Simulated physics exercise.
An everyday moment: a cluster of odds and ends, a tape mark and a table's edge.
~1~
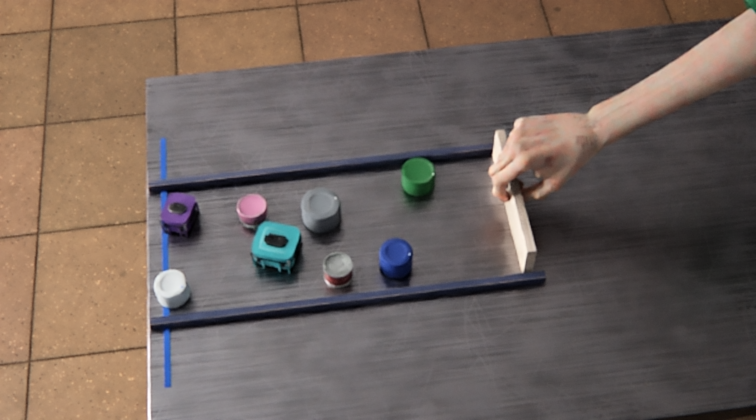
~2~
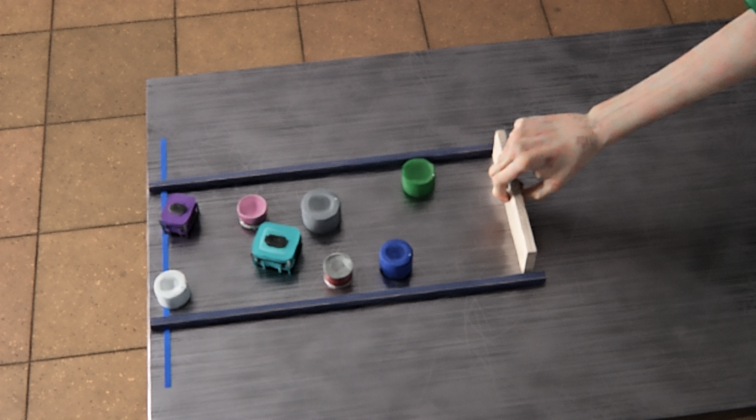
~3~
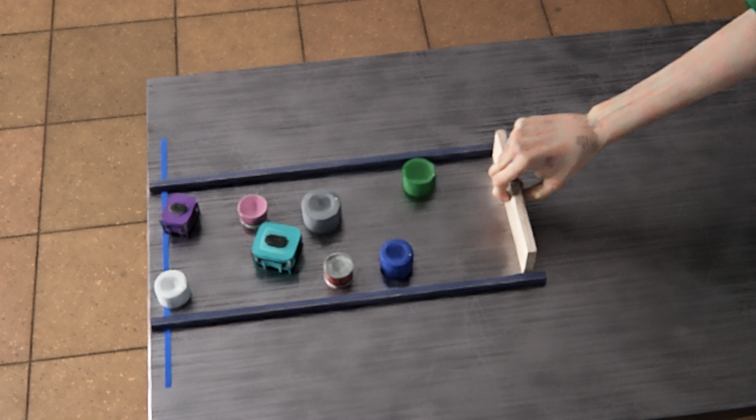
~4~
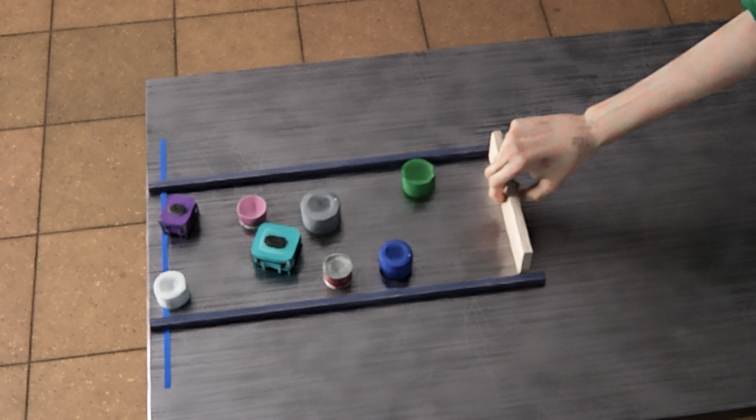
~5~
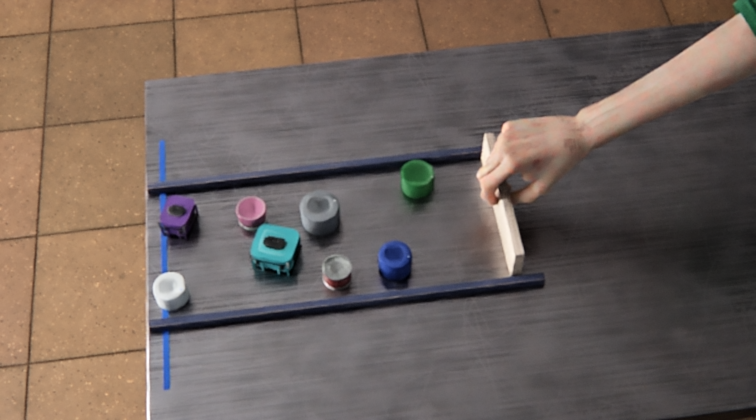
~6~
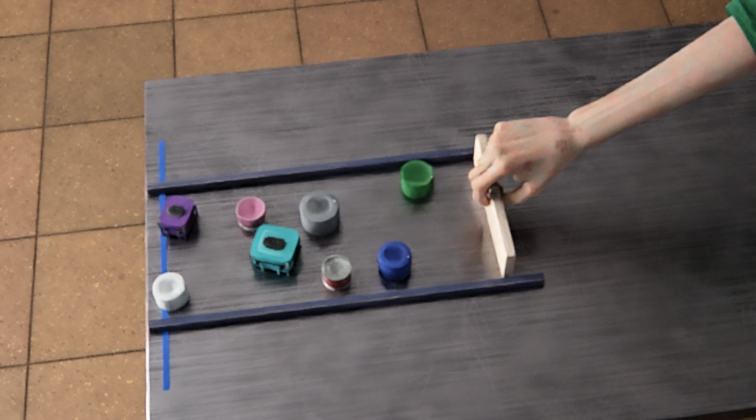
On a dark tabletop beside a tiled floor, small lids, tins and cases sit between two dark rails, with a blue tape line at the left. A hand grips a pale board at the right, at first barely moving it, then slides it slightly left while the objects stay put.
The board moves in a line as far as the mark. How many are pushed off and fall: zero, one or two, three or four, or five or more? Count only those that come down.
As it turns out, the number that fall off is five or more.
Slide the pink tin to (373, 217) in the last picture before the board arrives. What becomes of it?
From there it survives.
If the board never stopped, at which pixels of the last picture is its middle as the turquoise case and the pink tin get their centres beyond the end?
Near (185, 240) and (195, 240).
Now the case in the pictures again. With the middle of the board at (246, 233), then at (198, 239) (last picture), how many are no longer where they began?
7 and 8.
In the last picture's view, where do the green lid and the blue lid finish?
About (145, 206), and the other about (146, 295).
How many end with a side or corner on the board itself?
The number is 2.
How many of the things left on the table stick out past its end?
That would be 2.
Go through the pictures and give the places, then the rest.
In the first picture, white lid (172, 289); purple case (180, 215); pink tin (253, 211); board (513, 200); tape (165, 253).
In the second picture, purple case (180, 216); turquoise case (277, 248).
In the third picture, pink tin (253, 211); green lid (419, 177).
In the fourth picture, white lid (172, 290); blue lid (396, 260).
In the fifth picture, purple case (179, 218); board (502, 203).
In the sixth picture, white lid (171, 292); purple case (179, 218); pink tin (252, 214); board (494, 205); tape (164, 255).
Soon after, none off yet; white lid at rest near (171, 292); purple case at rest near (179, 218); pink tin at rest near (252, 214).
Then, none off yet; white lid moved about its own width near (147, 290); purple case moved about its own width near (141, 227); pink tin moved well along near (168, 217).
At rest, the number that fall off is five or more; fallen, red pot, grey lid, turquoise case, pink tin, purple case and white lid.
